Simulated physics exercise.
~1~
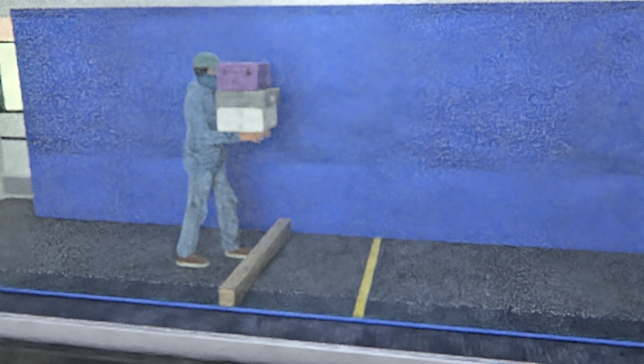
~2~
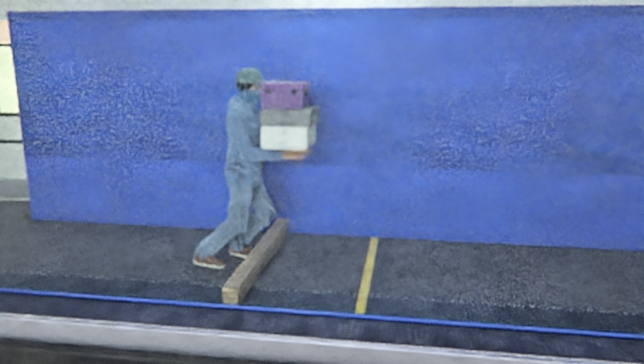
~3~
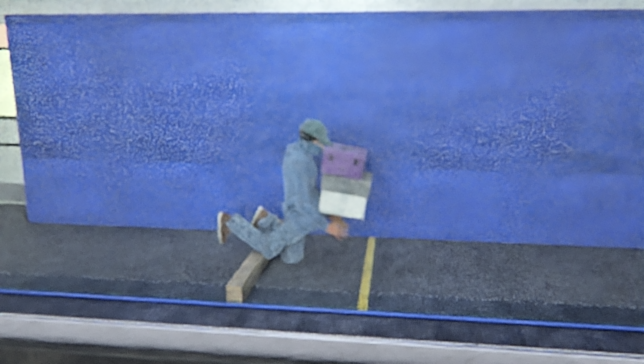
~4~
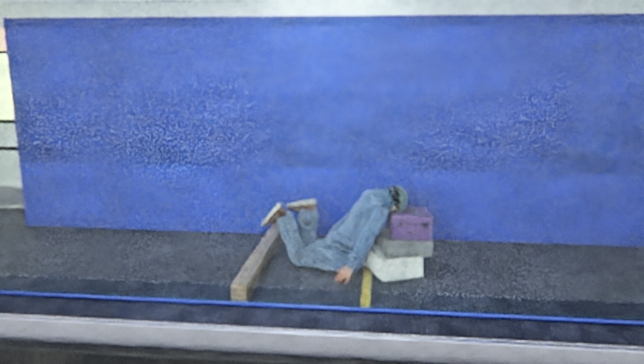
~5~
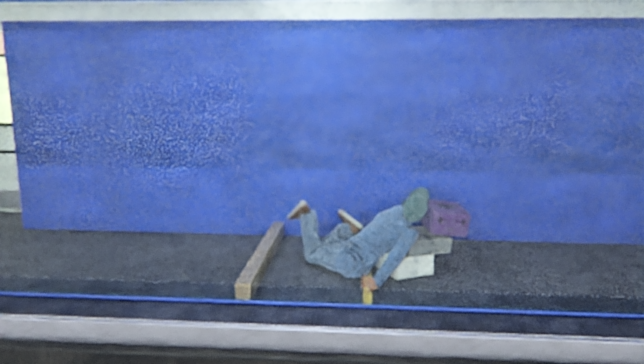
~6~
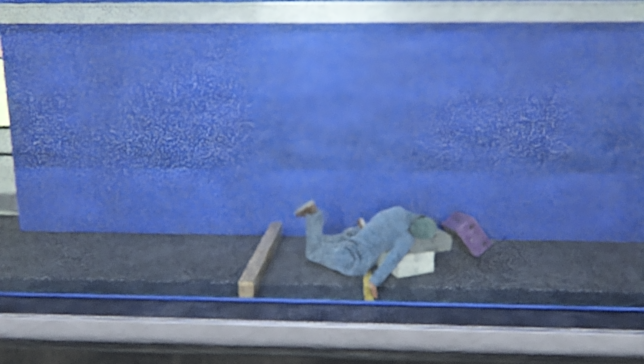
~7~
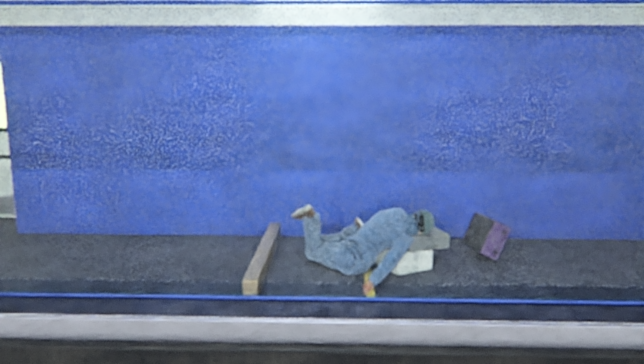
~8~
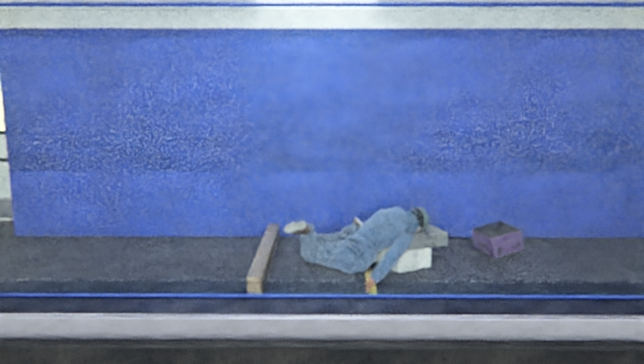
Man in blue carrying stacked boxes tripping over a floor rail, falling forward onto them, the purple box tumbling off to the right.
